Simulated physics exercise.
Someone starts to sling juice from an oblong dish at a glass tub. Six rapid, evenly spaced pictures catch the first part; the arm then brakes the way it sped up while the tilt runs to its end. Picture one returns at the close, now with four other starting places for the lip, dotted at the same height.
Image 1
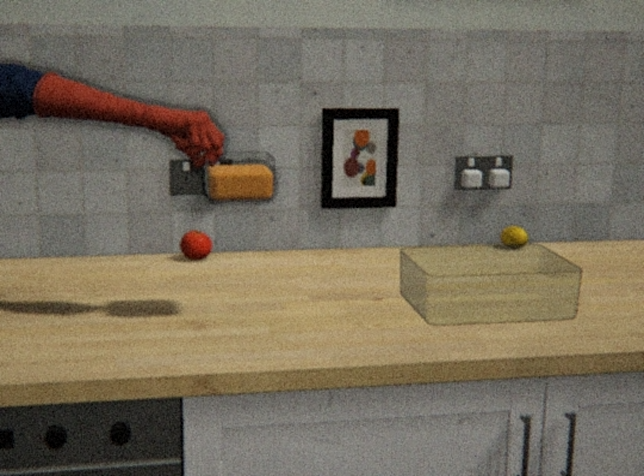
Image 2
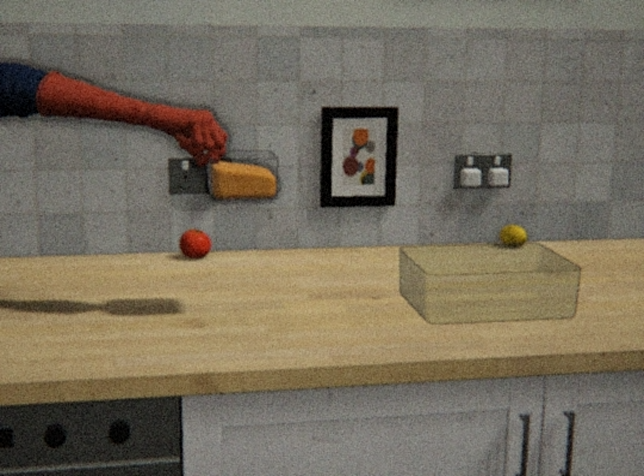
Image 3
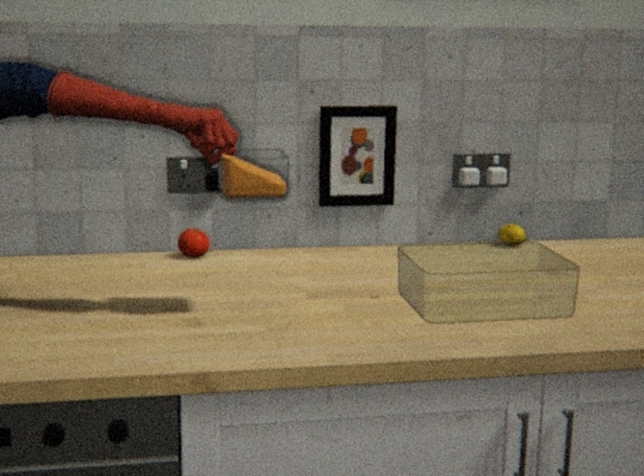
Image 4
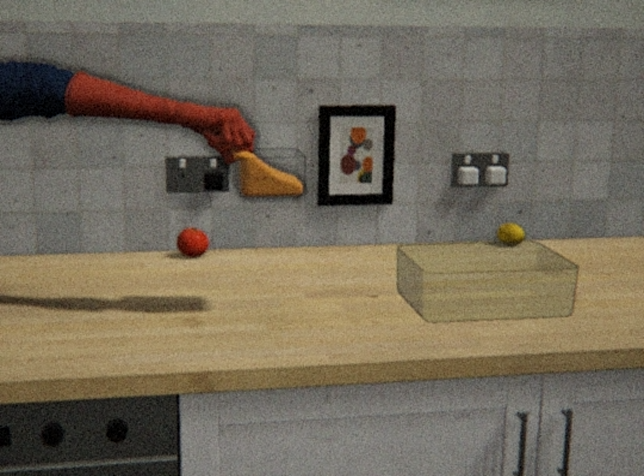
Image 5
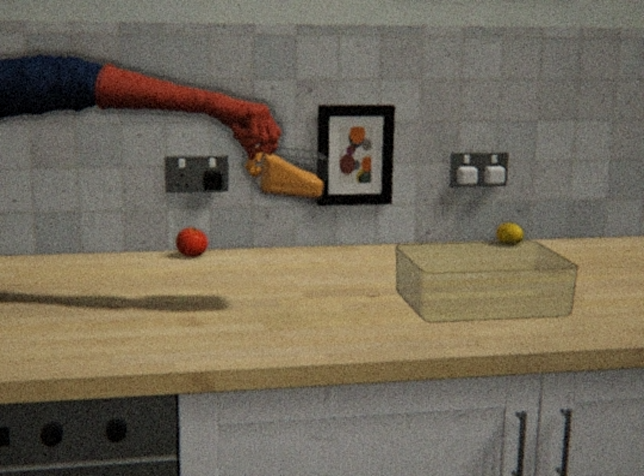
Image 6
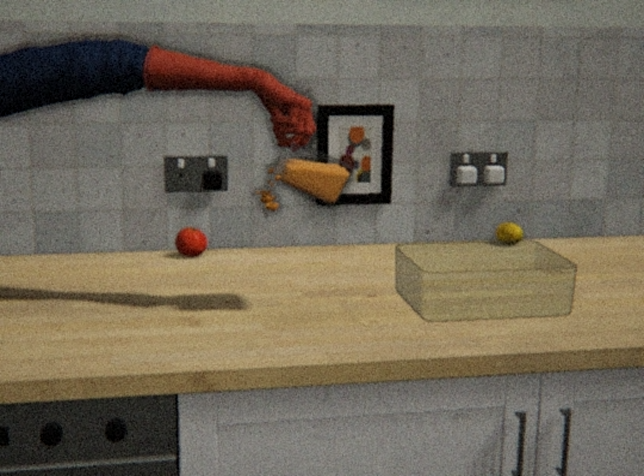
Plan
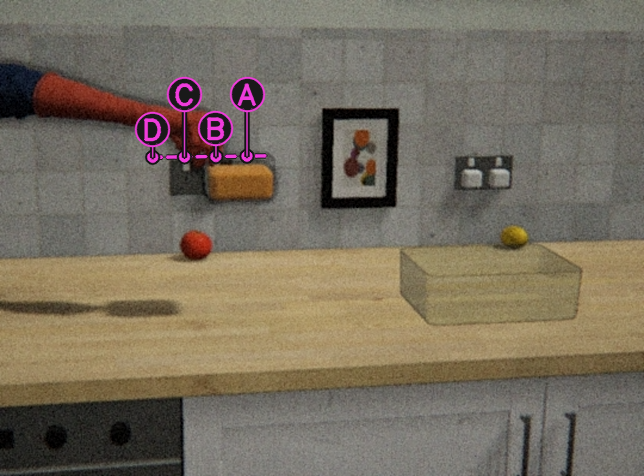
A red hand on a dark-blue-sleeved arm holds a clear oblong dish of orange liquid above a pale wooden kitchen counter, seen from the front against grey tiles. A red tomato sits at left, a glass tub and a yellow lemon at right, with a black-framed picture and sockets behind. The arm swings the dish rightward, the juice surges, the dish tilts, and some slops over its left side, while the view barely shifts.
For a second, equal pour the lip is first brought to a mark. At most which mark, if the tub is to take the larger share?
I would pick dot A.
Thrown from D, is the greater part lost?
Yes.
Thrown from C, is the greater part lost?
Yes.
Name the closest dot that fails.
It is B.
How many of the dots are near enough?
One.
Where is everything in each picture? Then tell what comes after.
In the first picture, upright, lip at (270, 155); tub from (425, 325) to (576, 318); nothing has left yet.
In the second picture, upright, lip at (274, 154); nothing has left yet.
In the third picture, upright, lip at (284, 153); juice is over the rim, down to (221, 154).
In the fourth picture, upright, lip at (301, 152); juice is over the rim, down to (235, 155).
In the fifth picture, tipped about 7°, lip at (323, 155); juice is over the rim, down to (252, 172).
In the sixth picture, tipped about 25°, lip at (348, 166); juice is over the rim, down to (272, 205).
On the marked copy, A at (247, 156); B at (215, 156); C at (184, 156); D at (152, 157).
With A, about 66 % lands in the tub, 24 % falls short and 10 % goes beside or beyond.
With B, about 30 % lands in the tub, 65 % falls short and 5 % goes beside or beyond.
With C, about 0 % lands in the tub, 99 % falls short.
With D, about 0 % lands in the tub, 100 % falls short.
